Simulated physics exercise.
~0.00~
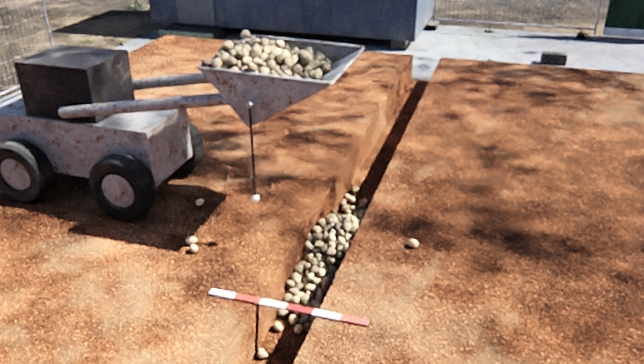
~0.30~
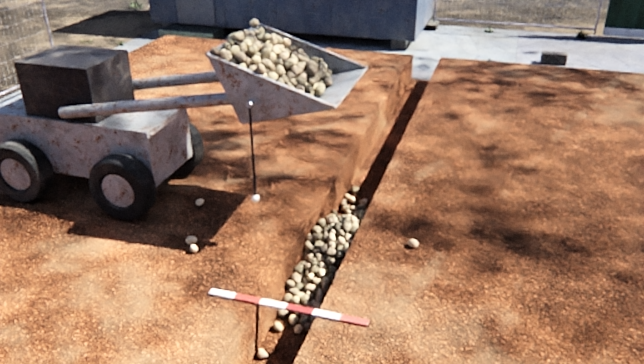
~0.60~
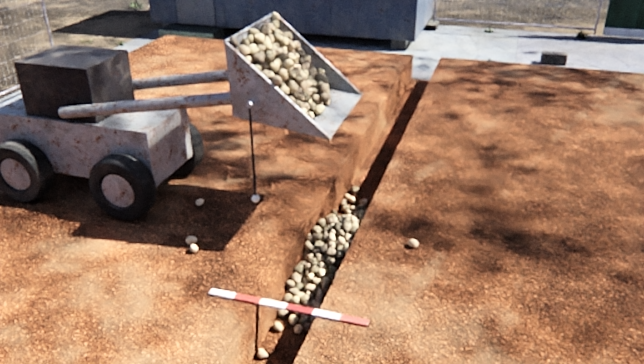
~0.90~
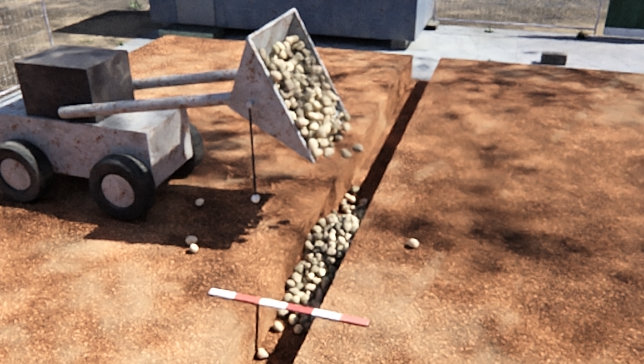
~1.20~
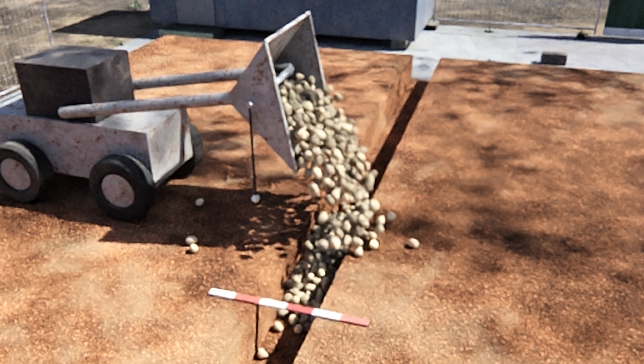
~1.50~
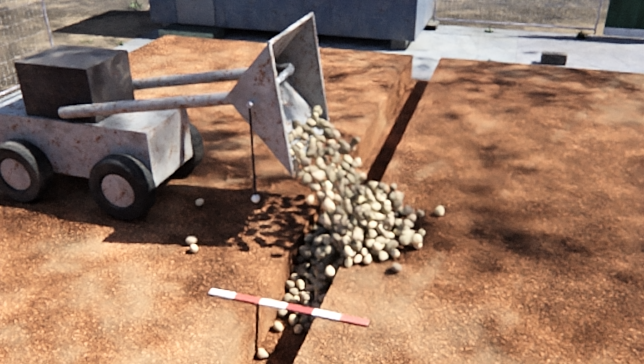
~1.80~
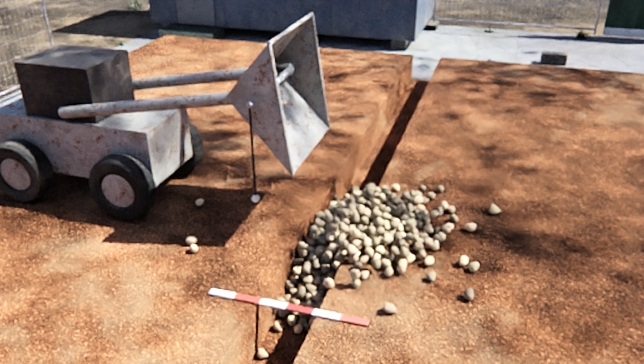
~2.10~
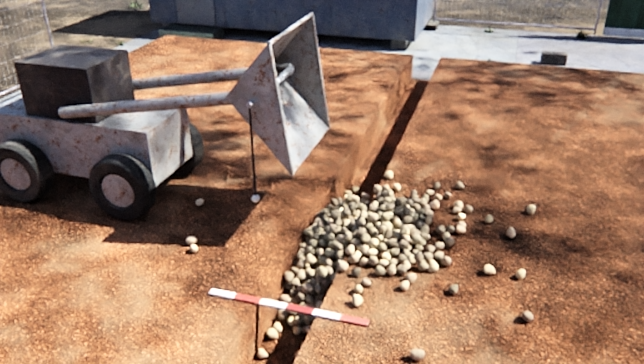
We see a grey wheeled loader tip its bucket of pale rounded stones toward a narrow trench already partly filled with similar stones. They pour out into a heap over the trench, some rolling onto the reddish ground to the right, and the emptied bucket stays tilted.
